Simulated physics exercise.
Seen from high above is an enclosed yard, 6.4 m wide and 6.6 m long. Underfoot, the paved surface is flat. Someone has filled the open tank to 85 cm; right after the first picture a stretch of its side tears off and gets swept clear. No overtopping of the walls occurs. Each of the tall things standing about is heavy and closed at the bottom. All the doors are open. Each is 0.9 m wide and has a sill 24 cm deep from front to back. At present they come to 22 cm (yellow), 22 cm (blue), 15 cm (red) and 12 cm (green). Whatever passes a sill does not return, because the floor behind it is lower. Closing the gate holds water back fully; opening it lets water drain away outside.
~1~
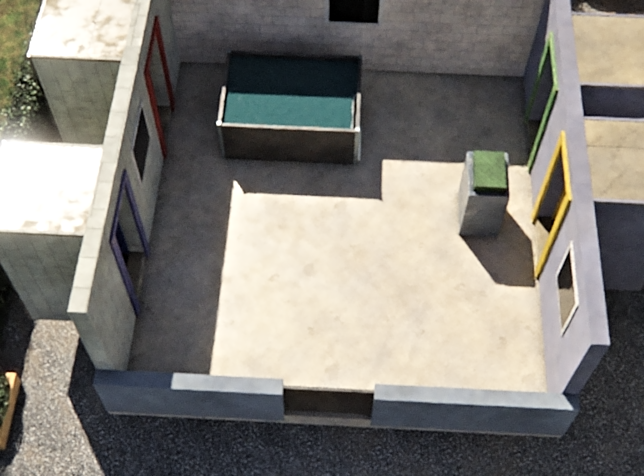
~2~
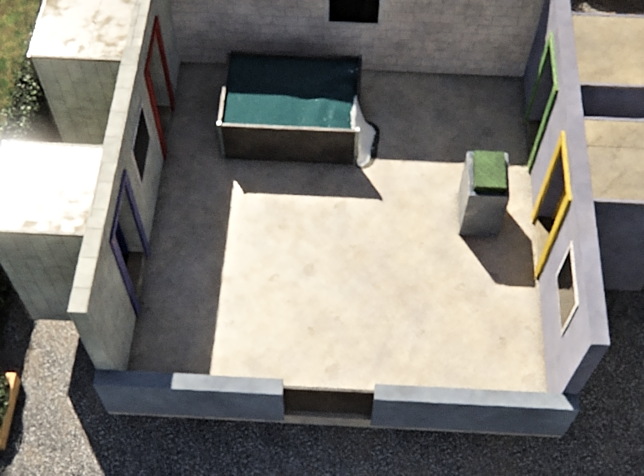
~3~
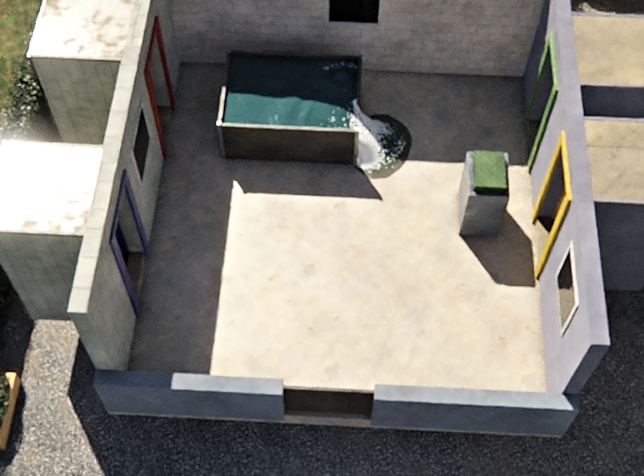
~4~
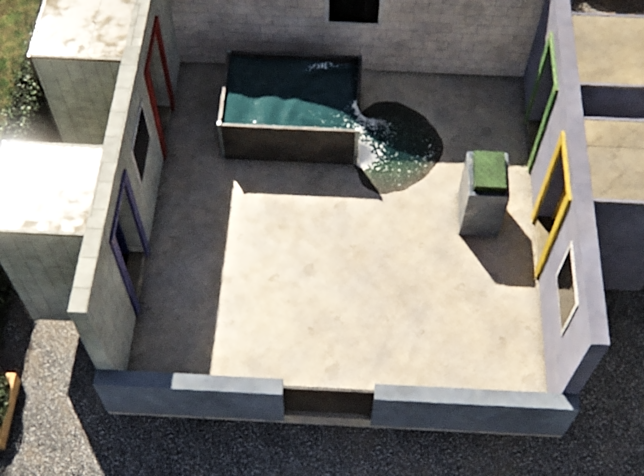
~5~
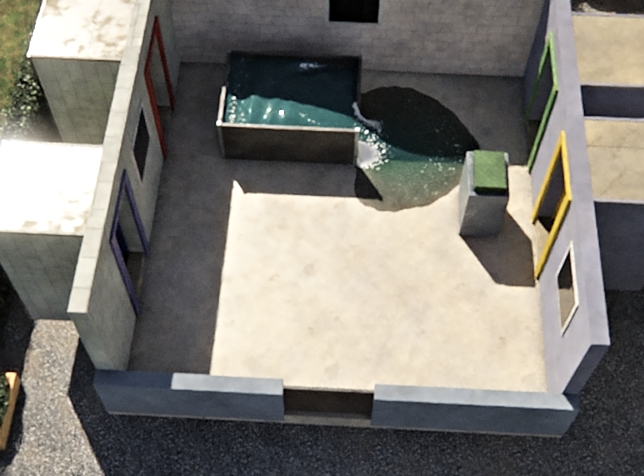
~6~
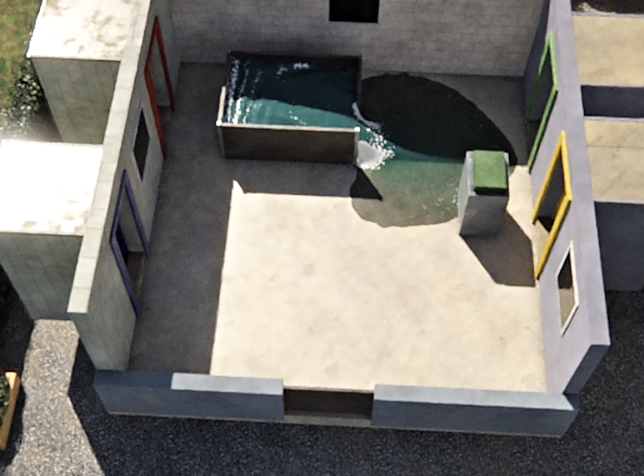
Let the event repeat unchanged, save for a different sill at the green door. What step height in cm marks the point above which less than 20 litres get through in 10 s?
The point is around 27 cm.
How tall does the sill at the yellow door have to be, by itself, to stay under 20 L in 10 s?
The yellow door needs around 5.0 cm.
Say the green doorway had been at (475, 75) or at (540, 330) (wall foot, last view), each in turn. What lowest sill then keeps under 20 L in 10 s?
19 and 10.0 cm.
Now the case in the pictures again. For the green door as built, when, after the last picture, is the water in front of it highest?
Near 1.4 s.
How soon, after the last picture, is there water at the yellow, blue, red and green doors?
Front arrival: Yellow 0.6 seconds, blue 6.0 seconds, red 6.0 seconds, green 0.1 seconds.
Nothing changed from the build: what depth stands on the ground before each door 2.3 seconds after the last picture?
Lab note, depth in cm: Yellow 7; blue 0; red 0; green 26.
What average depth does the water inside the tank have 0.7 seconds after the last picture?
I'd put it near 59 cm.
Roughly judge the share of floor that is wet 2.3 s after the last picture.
Approximately 45 %.
Then, 0.7 s after the last picture water covers 25 % of the floor, deepest (46 cm) near (361, 152); 22 cm at the green door, 37 litres in over its 12 cm sill.
Then, 2.3 s after the last picture water covers 45 % of the floor, deepest (29 cm) near (361, 152); 26 cm at the green door, 213 litres in over its 12 cm sill.
Then, 9.3 s after the last picture water covers 90 % of the floor, deepest (12 cm) near (181, 66); 11 cm at the green door, 325 litres in over its 12 cm sill.
At the green door as built, the water peaked near 34 cm, 1.3 s after the last picture.
Run again over the same 10 s with other heights there, 51 litres in over 23.5 cm, 3 litres over 32 cm. The limit of 20 litres is kept from about 27 cm up.
